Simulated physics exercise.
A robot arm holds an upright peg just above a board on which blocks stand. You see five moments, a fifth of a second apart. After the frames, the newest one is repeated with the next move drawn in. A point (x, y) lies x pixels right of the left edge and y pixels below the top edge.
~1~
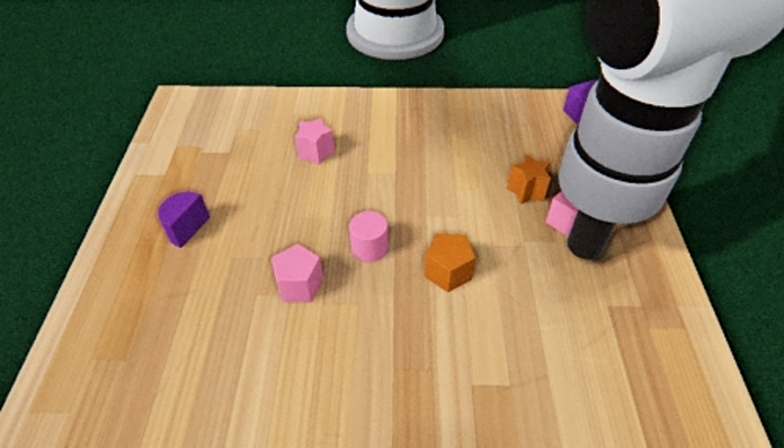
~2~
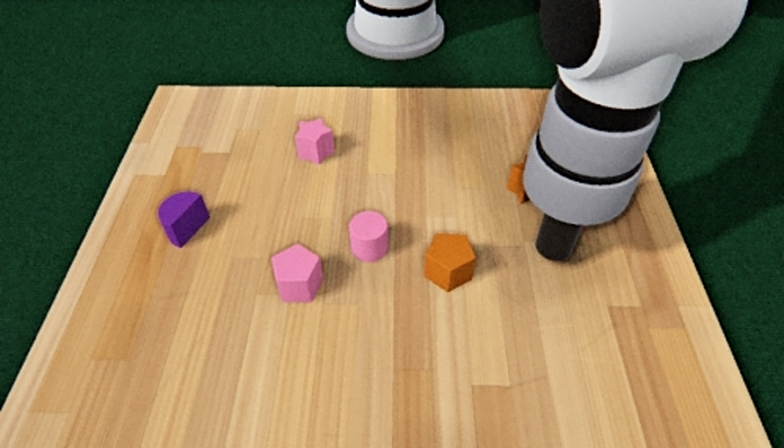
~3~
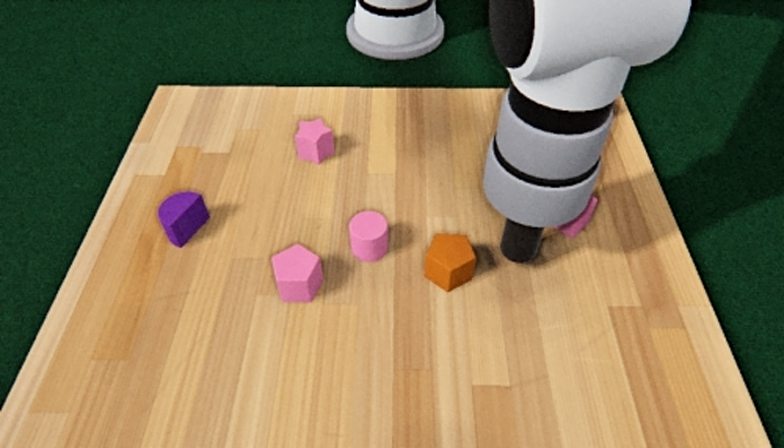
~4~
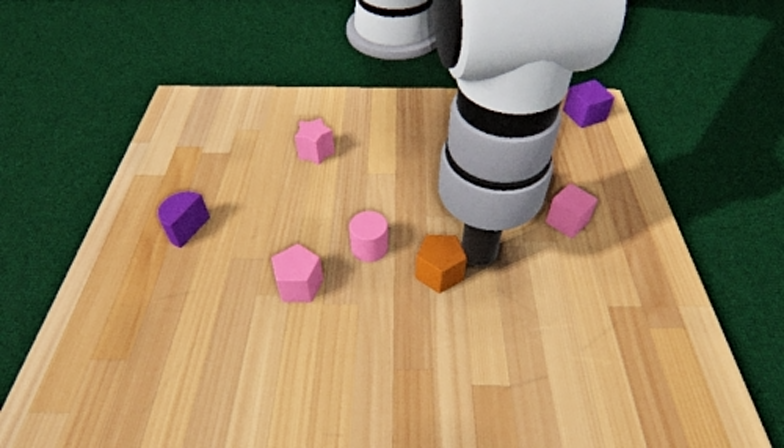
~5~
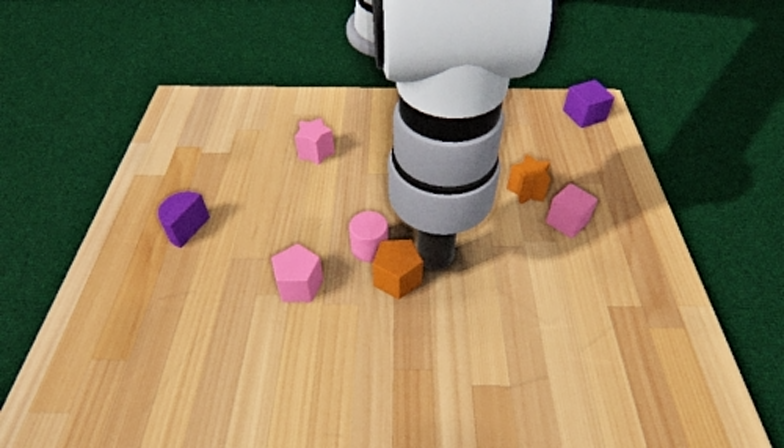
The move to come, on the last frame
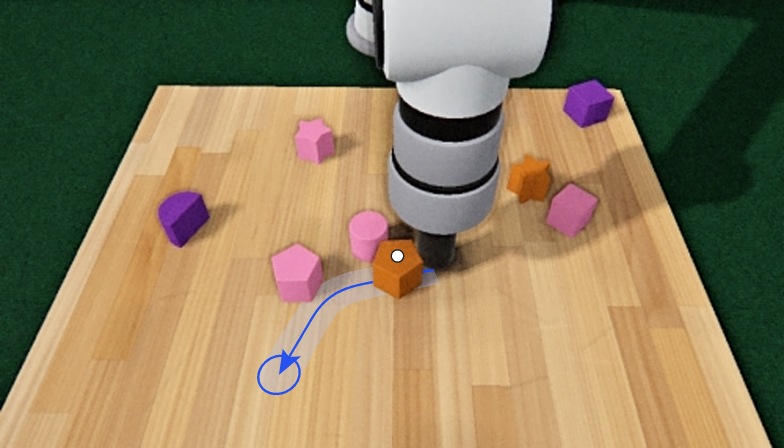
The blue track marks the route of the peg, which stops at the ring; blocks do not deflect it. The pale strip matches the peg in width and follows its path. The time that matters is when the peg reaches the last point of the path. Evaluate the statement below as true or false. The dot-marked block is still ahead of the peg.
The statement is incorrect.
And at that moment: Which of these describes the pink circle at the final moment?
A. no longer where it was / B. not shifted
Option B.
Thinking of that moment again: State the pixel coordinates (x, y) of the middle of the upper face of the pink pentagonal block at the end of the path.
Put as a pixel place, it's (239, 263).
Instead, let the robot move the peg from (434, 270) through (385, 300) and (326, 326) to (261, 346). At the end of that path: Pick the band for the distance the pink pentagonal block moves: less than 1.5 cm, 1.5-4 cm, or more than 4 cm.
Displaced 1.5 to 4 cm.
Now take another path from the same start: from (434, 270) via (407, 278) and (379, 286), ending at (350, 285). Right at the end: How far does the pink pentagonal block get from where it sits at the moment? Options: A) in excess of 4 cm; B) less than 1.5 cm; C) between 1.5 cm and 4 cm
C.
The line goes from (434, 270) over (370, 283) and (314, 314) to (279, 374); the dot is on the orange pentagonal block.
On the path given first. One third of the way, peg at (368, 270); pink pentagonal block at (283, 263); orange pentagonal block at (327, 268).
Two thirds of the way, peg at (312, 302); pink pentagonal block at (239, 263), turned 35° clockwise; orange pentagonal block at (268, 287), turned 40° clockwise.
At the end, peg at (275, 363); pink pentagonal block at (239, 263), turned 35° clockwise; pink circle unmoved; orange pentagonal block at (266, 289), turned 45° clockwise.
